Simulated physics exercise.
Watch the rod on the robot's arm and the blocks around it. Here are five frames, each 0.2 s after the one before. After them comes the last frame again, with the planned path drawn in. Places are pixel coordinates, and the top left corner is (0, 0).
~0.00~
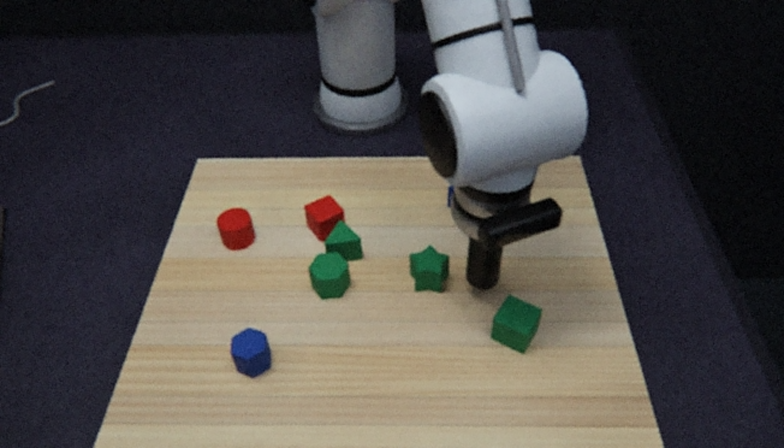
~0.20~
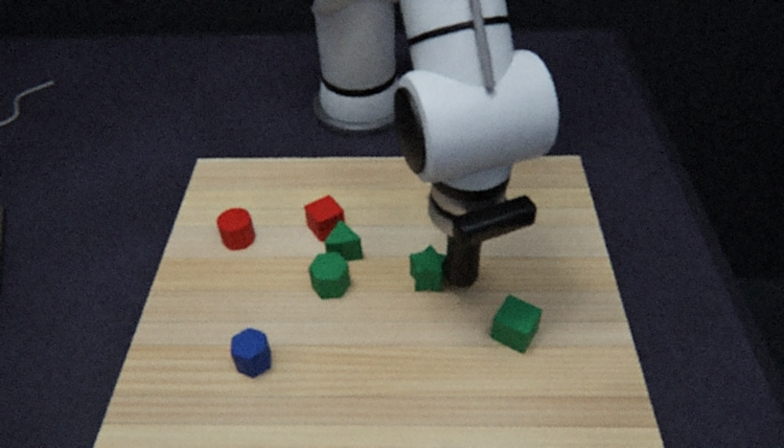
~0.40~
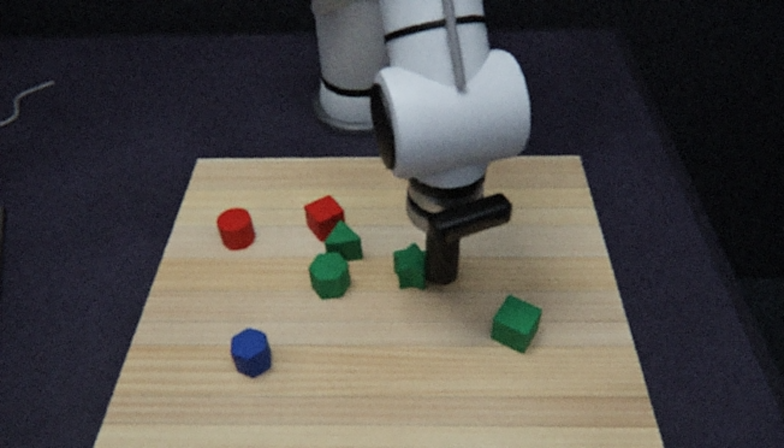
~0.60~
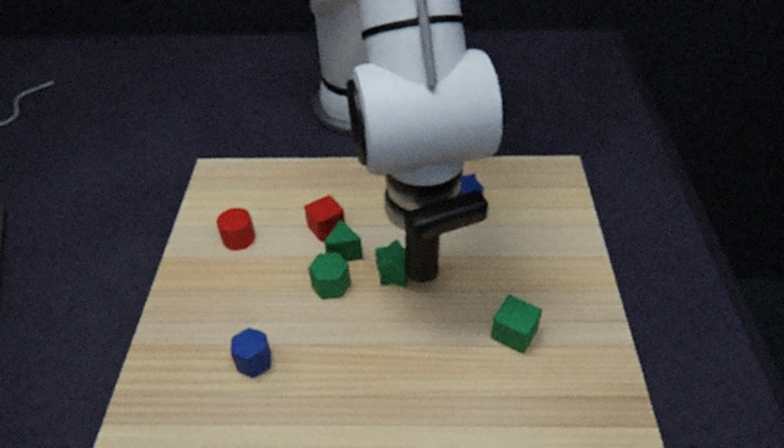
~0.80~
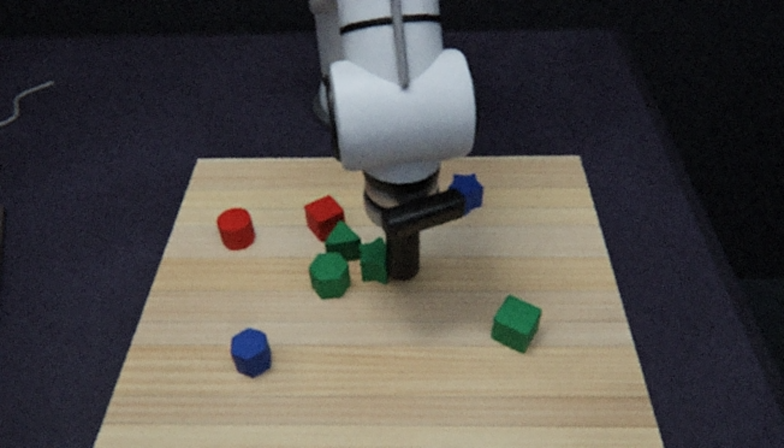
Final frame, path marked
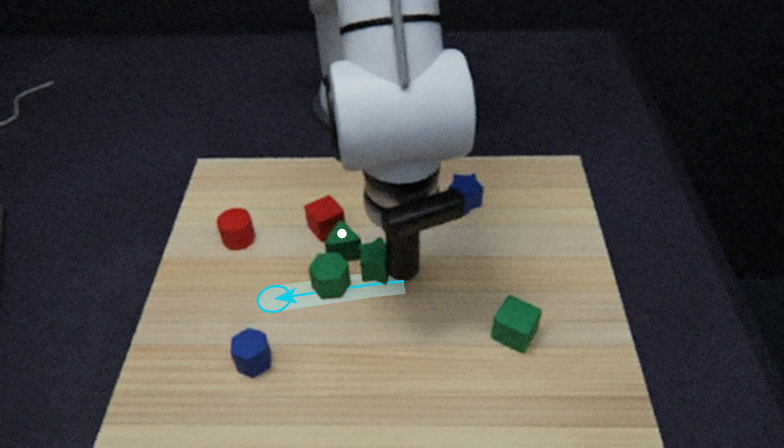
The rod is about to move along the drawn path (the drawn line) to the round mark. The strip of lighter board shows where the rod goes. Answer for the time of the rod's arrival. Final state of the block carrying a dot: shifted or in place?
That block gets shifted.
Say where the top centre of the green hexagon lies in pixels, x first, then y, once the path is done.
At the end it should sit near (247, 261).
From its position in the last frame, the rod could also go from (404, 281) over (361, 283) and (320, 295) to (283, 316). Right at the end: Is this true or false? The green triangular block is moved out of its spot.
True.
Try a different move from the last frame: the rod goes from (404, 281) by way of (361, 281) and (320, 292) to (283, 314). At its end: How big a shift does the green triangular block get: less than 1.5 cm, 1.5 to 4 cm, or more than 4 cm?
By the end of the path, it will have gone between 1.5 and 4 cm.
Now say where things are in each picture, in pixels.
In the first frame, tip of the rod (482, 277), middles of tops, red circular block (233, 218), blue hexagon (248, 343), green hexagon (328, 265), green triangular block (342, 234), green star-shaped block (429, 259).
In the second frame, rod (462, 275), nothing pushed.
In the third frame, rod (442, 273), green star-shaped block (413, 257).
In the fourth frame, rod (422, 271), green star-shaped block (394, 254).
In the fifth frame, rod (403, 268), red circular block (233, 218), blue hexagon (248, 343), green hexagon (328, 265), green triangular block (342, 234), green star-shaped block (376, 251).
The line goes from (404, 281) to (274, 299); the dot is on the green triangular block.
The first path, step by step. One third of the way, rod (359, 273); green hexagon (318, 265), turned 30° anticlockwise; green triangular block (335, 226), turned 15° clockwise; green star-shaped block (344, 247), turned 30° clockwise.
Two thirds of the way, rod (314, 280); green hexagon (281, 265), turned 15° anticlockwise; green triangular block (334, 224), turned 25° clockwise; green star-shaped block (329, 248), turned 65° clockwise.
At the end, rod (271, 286); red circular block unmoved; blue hexagon unmoved; green hexagon (247, 261), turned 35° clockwise; green triangular block (334, 224), turned 25° clockwise; green star-shaped block (329, 248), turned 65° clockwise.
